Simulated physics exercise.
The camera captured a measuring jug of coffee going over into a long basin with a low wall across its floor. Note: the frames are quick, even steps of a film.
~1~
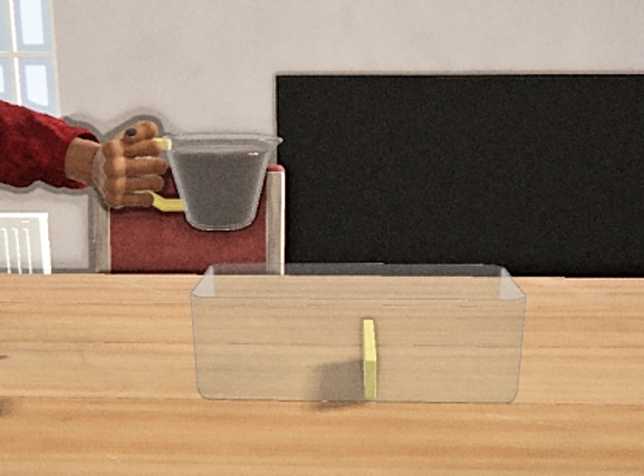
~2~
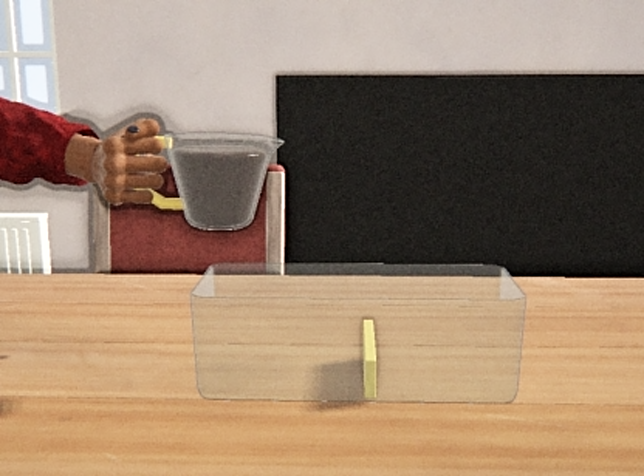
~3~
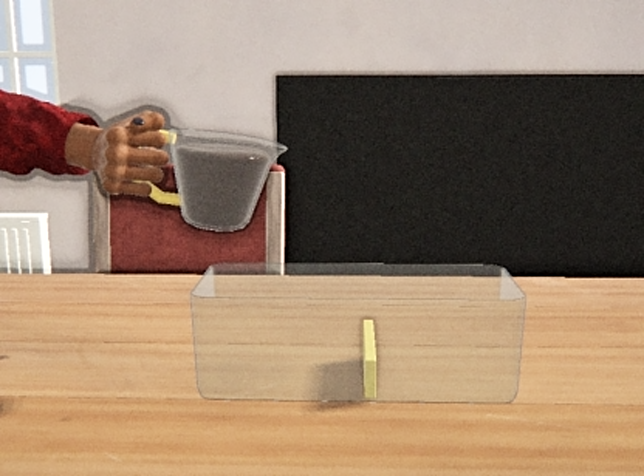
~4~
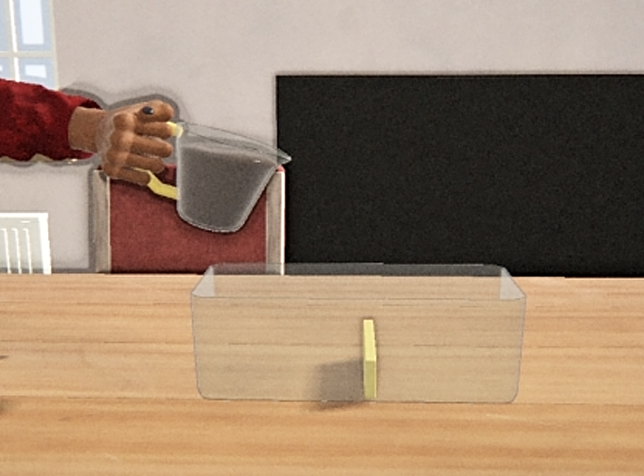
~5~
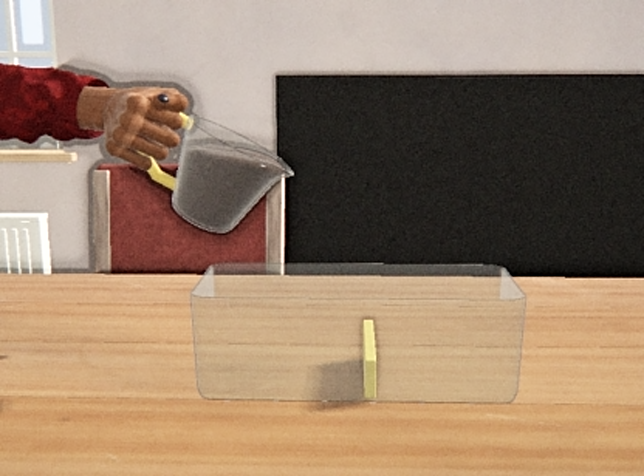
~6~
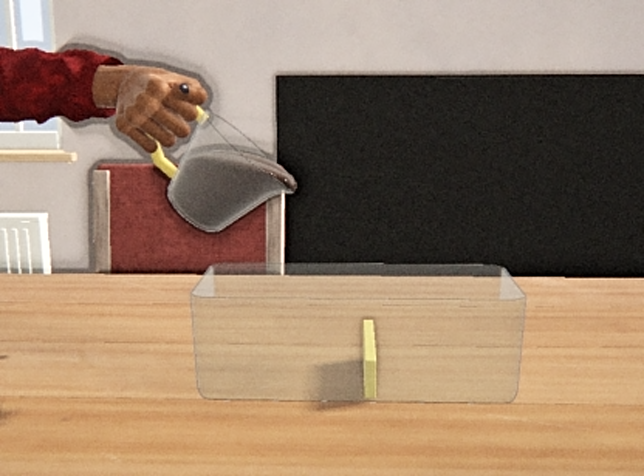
Hand in a red sleeve gradually tilting a clear jug of dark liquid rightward above a clear basin on a wooden table.
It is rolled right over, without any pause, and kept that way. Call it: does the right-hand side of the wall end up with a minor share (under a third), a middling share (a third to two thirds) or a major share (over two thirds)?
The right side gets a minor share.
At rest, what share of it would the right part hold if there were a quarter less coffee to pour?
About 10 parts in a hundred, give or take.
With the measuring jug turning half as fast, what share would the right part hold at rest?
Somewhere near 5 percent.
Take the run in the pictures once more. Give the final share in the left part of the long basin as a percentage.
It comes to some 85 per cent.
A moment on, the measuring jug is tipped right over and 17 per cent is still to pour, 64 is left of the wall and 0 right of it.
Next, the measuring jug is tipped right over and 1 per cent is still to pour, 82 is left of the wall and 5 right of it.
Then the measuring jug is tipped right over and 1 per cent is still to pour, 82 is left of the wall and 10 right of it.
Later the measuring jug is tipped right over and 0 per cent is still to pour, 83 is left of the wall and 10 right of it.
Finally, 83 per cent lies left of the wall, 10 right of it and 6 outside.
